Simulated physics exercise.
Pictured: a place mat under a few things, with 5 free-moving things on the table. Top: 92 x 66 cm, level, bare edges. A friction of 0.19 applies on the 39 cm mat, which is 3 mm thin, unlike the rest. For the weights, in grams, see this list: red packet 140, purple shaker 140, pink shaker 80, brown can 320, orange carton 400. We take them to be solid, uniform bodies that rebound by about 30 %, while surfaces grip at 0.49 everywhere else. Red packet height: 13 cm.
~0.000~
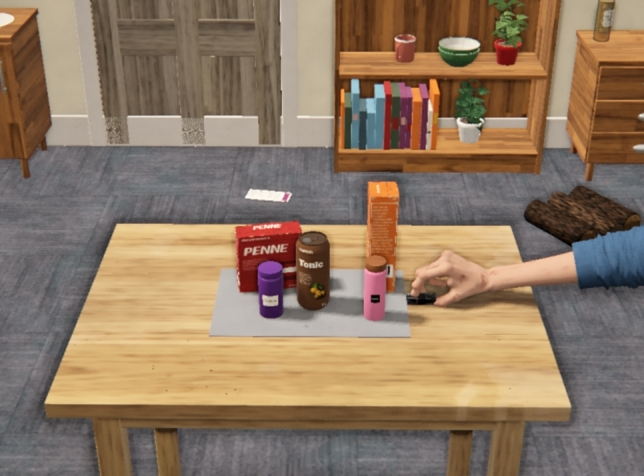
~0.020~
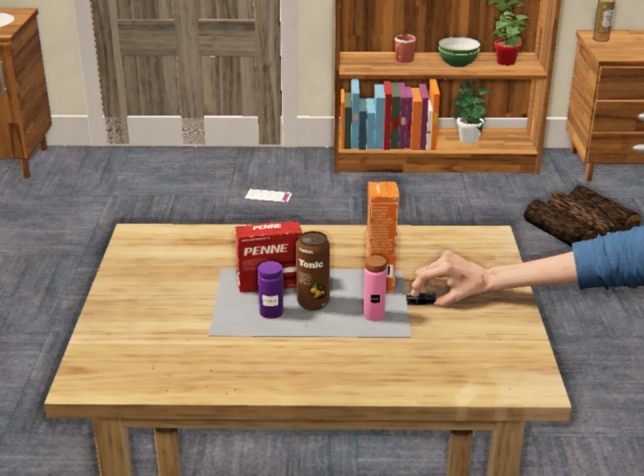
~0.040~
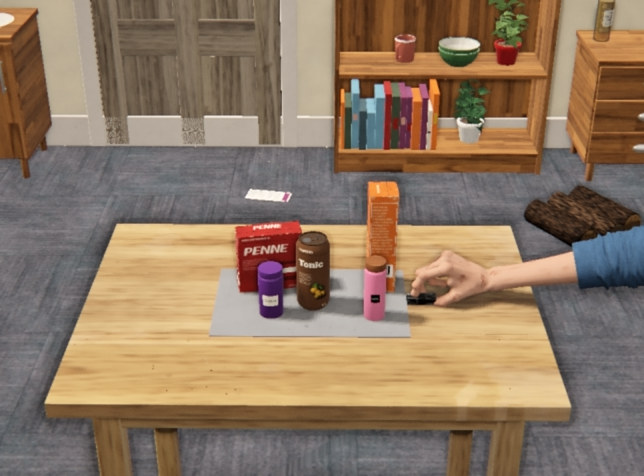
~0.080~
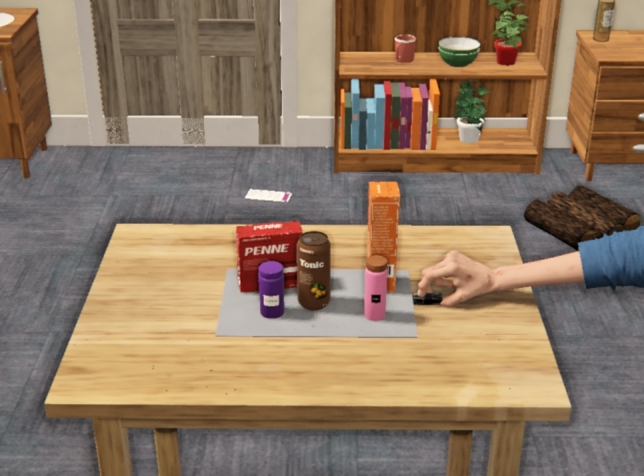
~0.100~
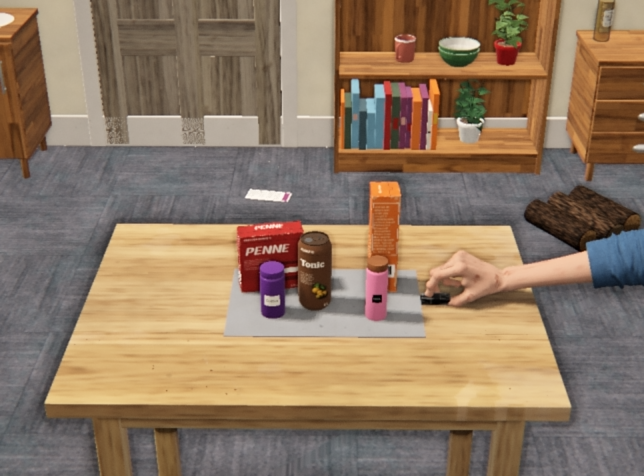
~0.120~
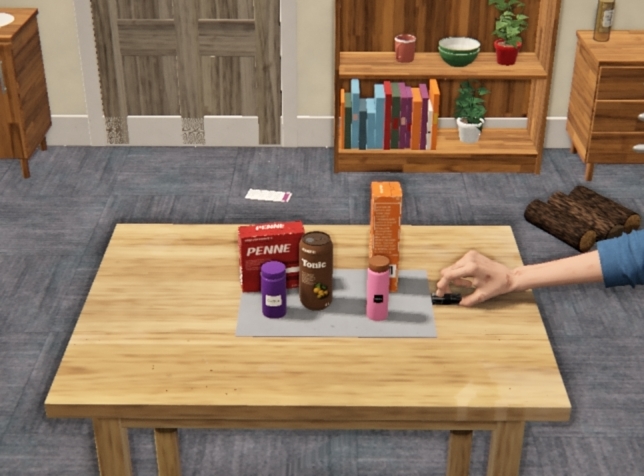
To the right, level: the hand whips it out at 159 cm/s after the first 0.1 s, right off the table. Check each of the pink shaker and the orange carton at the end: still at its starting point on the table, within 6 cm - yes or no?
Pink shaker - no; orange carton - no.
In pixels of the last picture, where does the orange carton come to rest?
It ends up at about (514, 274).
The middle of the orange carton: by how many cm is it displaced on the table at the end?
It ends up around 29 cm from its start.
By 0.32 s, mat out by 37 cm; orange carton tilted 3° near (418, 237); pink shaker 7 cm from its spot near (412, 288); brown can tilted 3°.
By 0.52 s, mat out by 68 cm; pink shaker tilted 41° near (458, 291); orange carton tilted 18° near (462, 238); brown can 5 cm from its spot.
When it is over (1.2 s), lying over on the table, pink shaker and orange carton; the other 3 within 6 cm of the start. End places, in pixels of the last picture, pink shaker near (482, 309), orange carton near (514, 274).
